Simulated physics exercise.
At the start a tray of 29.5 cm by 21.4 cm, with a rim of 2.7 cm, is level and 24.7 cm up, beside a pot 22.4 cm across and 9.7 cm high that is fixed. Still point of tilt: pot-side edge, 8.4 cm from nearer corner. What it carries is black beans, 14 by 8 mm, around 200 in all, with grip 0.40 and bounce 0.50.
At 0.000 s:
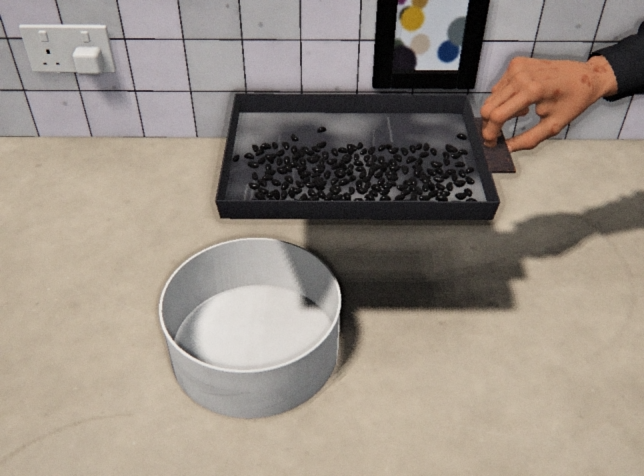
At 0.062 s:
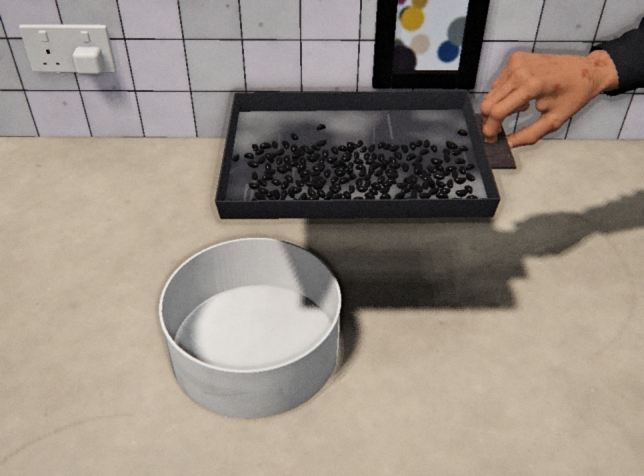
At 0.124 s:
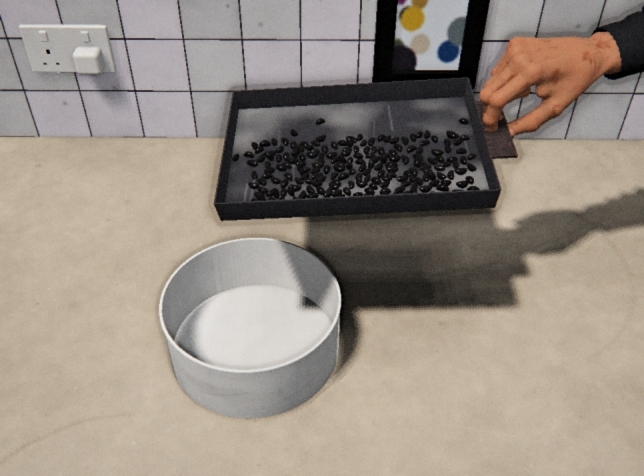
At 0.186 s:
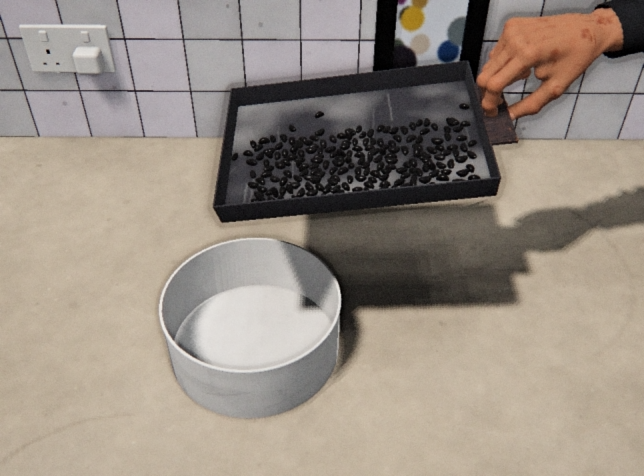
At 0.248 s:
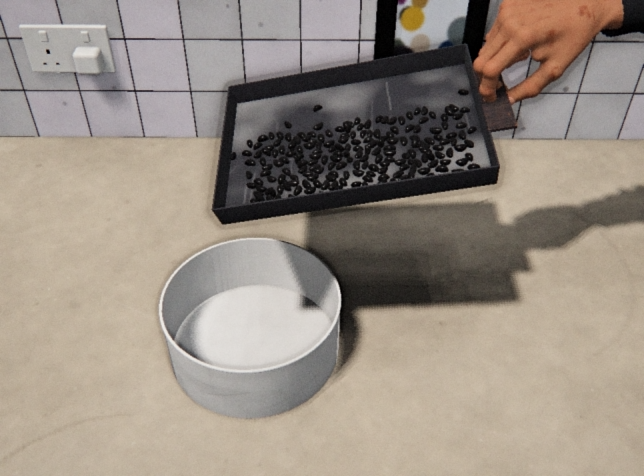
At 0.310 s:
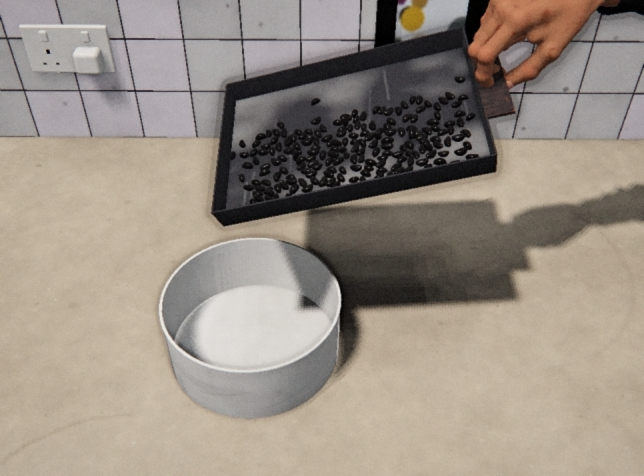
To begin with, a hand at the right holds a dark, shallow tray of black beans level above a counter, behind a round, pale pot. The hand then raises the tray's right side, slowly at first and then more steeply, until it slants down to the left, while the pot stays still.
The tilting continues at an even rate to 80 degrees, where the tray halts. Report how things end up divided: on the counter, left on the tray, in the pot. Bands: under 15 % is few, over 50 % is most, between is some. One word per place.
Counter: Few, tray: Some, pot: Most.
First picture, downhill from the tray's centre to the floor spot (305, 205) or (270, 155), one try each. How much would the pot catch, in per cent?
I'd put it at roughly 80 per cent for the first tilt and roughly 15 per cent for the second.
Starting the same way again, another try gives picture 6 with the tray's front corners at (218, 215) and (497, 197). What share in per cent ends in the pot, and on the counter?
Pot: 65, counter: 5.
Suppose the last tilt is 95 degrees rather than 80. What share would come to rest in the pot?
In that case some 95 per cent.
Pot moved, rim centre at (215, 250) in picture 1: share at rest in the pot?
Close to 30 in a hundred.
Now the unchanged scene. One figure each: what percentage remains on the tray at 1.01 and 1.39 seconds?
I'd say roughly 100, then roughly 40.
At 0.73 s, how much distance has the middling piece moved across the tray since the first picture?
Displacement on the tray: Roughly 5 cm.
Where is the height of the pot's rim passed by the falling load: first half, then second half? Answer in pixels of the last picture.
First half close to (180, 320), second half close to (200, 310).
After 0.73 s, tilt 48 degrees; the tray holds 100 %, the pot 0 %.
After 1.01 s, tilt 68 degrees; the tray holds 100 %, the pot 0 %.
Then, at 1.39 s, tilt 80 degrees; the tray holds 40 %, the pot 45 %.
By 2.6 s all is still; counter 5 %, tray 30 %, pot 65 %.
